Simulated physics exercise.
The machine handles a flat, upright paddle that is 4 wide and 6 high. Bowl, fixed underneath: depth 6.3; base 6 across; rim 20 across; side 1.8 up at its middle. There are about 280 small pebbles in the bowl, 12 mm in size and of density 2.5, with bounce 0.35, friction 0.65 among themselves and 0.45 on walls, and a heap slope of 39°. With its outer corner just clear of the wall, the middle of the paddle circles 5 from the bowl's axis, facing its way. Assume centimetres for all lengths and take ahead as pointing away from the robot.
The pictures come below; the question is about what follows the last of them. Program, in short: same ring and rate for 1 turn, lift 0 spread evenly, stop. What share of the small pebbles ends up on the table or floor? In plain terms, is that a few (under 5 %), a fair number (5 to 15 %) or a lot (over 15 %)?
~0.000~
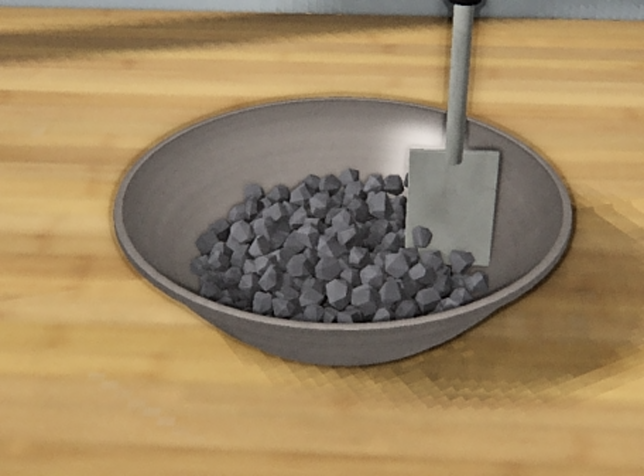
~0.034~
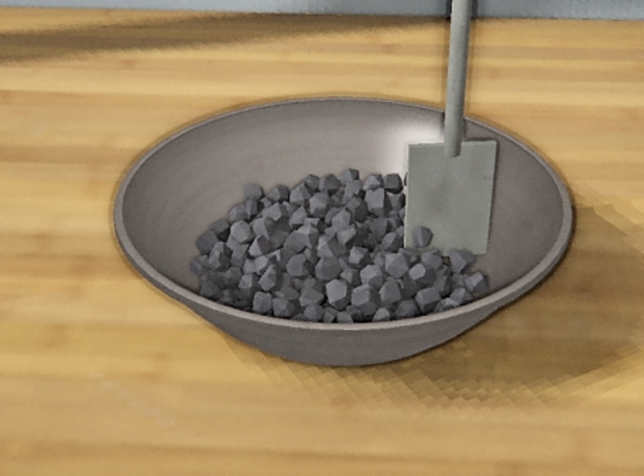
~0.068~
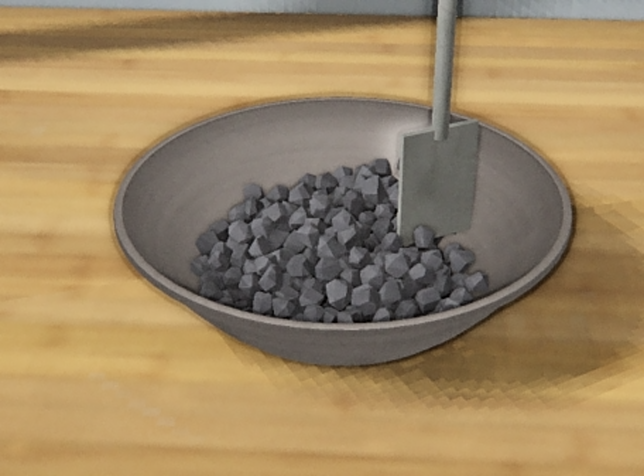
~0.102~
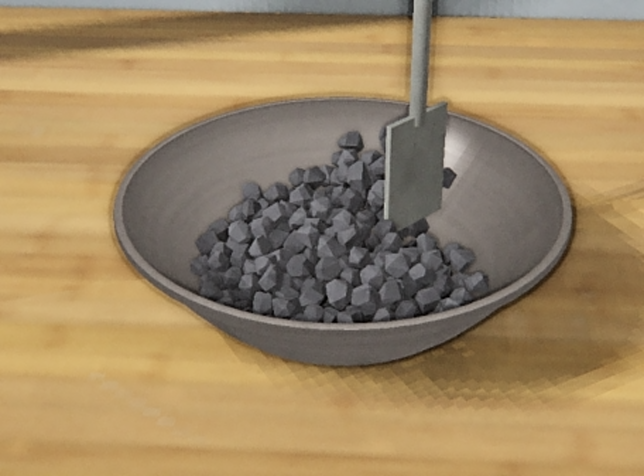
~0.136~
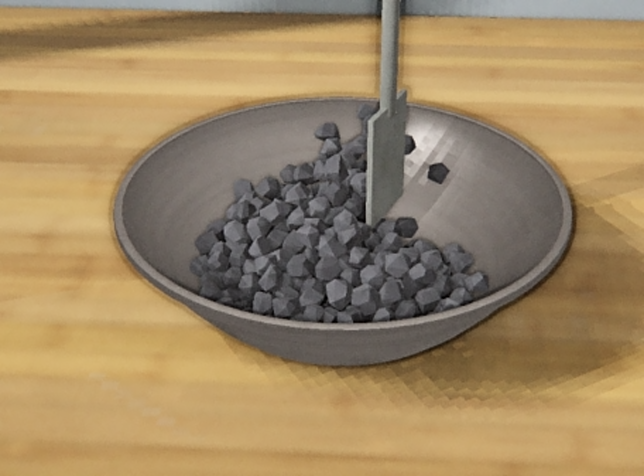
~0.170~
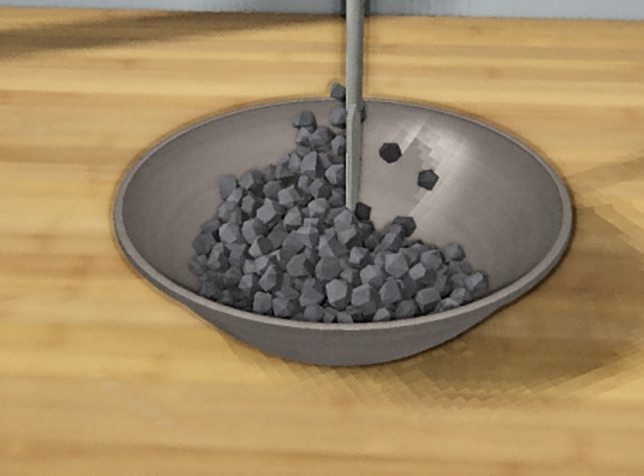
A fair number, 5 to 15 %.
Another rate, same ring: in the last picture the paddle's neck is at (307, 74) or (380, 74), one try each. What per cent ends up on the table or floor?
About 20 and 5 %.
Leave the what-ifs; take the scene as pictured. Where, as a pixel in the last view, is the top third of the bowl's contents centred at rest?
The centre sits around (432, 213) in the last picture.
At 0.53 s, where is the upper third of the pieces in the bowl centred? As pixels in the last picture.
Near (434, 275).
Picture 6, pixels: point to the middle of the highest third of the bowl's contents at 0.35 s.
About pixel (227, 248).
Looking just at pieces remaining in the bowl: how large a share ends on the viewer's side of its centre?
It comes to near 35 percent.
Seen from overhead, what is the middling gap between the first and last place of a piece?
Something like 6 centimetres, give or take.
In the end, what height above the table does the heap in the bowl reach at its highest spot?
Around 7.0 cm above the table.
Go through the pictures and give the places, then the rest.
Paddle neck at (456, 121), 0° round; upper third of the load around (334, 239), from x 200 to 480, top at y 180; 283 in the bowl, in the first picture.
Paddle neck at (455, 114), 8° round; upper third of the load around (333, 237), from x 200 to 480, top at y 180, in the second picture.
Paddle neck at (442, 98), 28° round; upper third of the load around (338, 232), from x 200 to 480, top at y 165, in the third picture.
Paddle neck at (419, 85), 47° round; upper third of the load around (341, 230), from x 200 to 480, top at y 135, in the fourth picture.
Paddle neck at (389, 76), 67° round; upper third of the load around (330, 221), from x 200 to 480, top at y 115, in the fifth picture.
Paddle neck at (355, 72), 86° round; upper third of the load around (319, 218), from x 200 to 480, top at y 95; 283 in the bowl, in the sixth picture.
By 0.35 s, 191° round, highest piece 8 above the table; 281 in the bowl, 1 on the table or floor, 1 in flight or on the tool.
By 0.53 s, 296° round, highest piece 8 above the table; 267 in the bowl, 13 on the table or floor, 3 in flight or on the tool.
By 0.82 s, 0° round, highest piece 6 above the table; 260 in the bowl, 23 on the table or floor.
By 1.52 s, 0° round, highest piece 6 above the table; 260 in the bowl, 23 on the table or floor.
Final count, 260 in the bowl, 23 on the table or floor. That is 8 % on the table or floor.
